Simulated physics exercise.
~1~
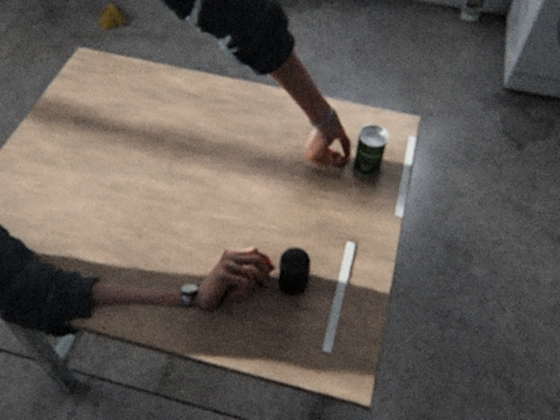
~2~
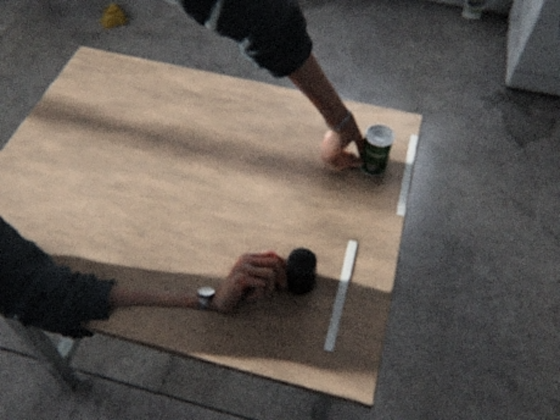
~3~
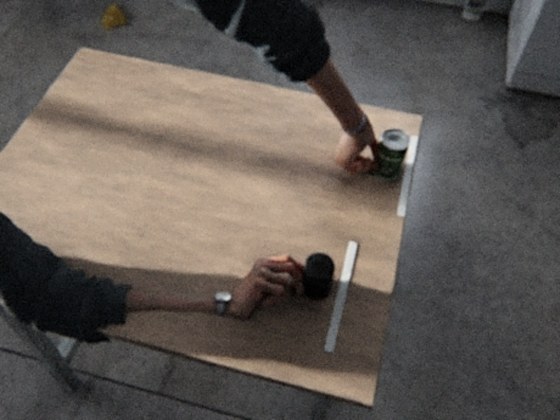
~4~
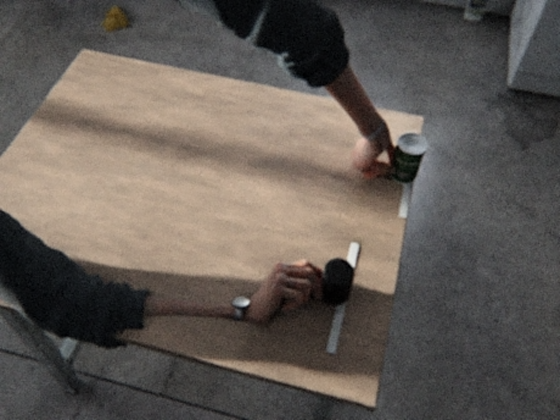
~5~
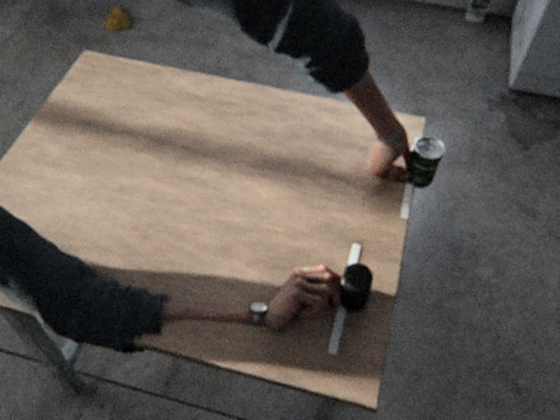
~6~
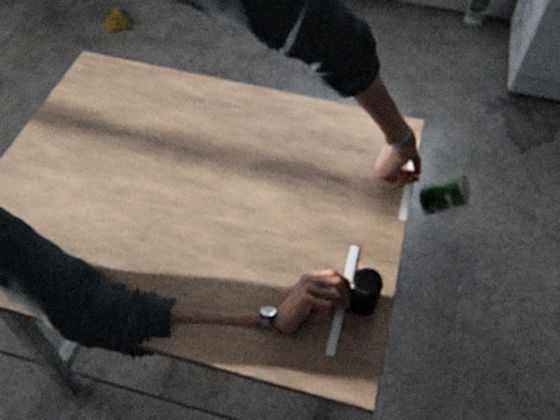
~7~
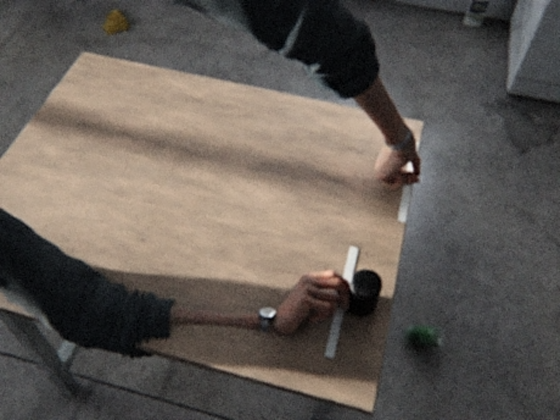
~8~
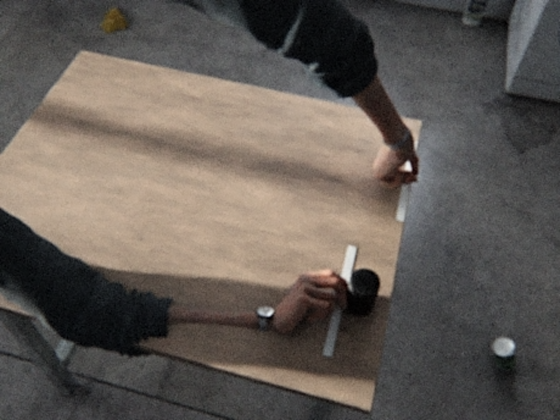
Two hands push a green tin and a black jar toward the right edge of a light wooden table, seen from above in a slightly swaying view of a grey floor. The tin stands near the far corner and the jar nearer the viewer, each beside a pale strip of tape. Both slide right, upright, and the jar crosses its strip. The tin passes over the edge, tips and drops while the hands stop. It ends up on the floor at the lower right, while the jar stays standing on the table beside the fingers.
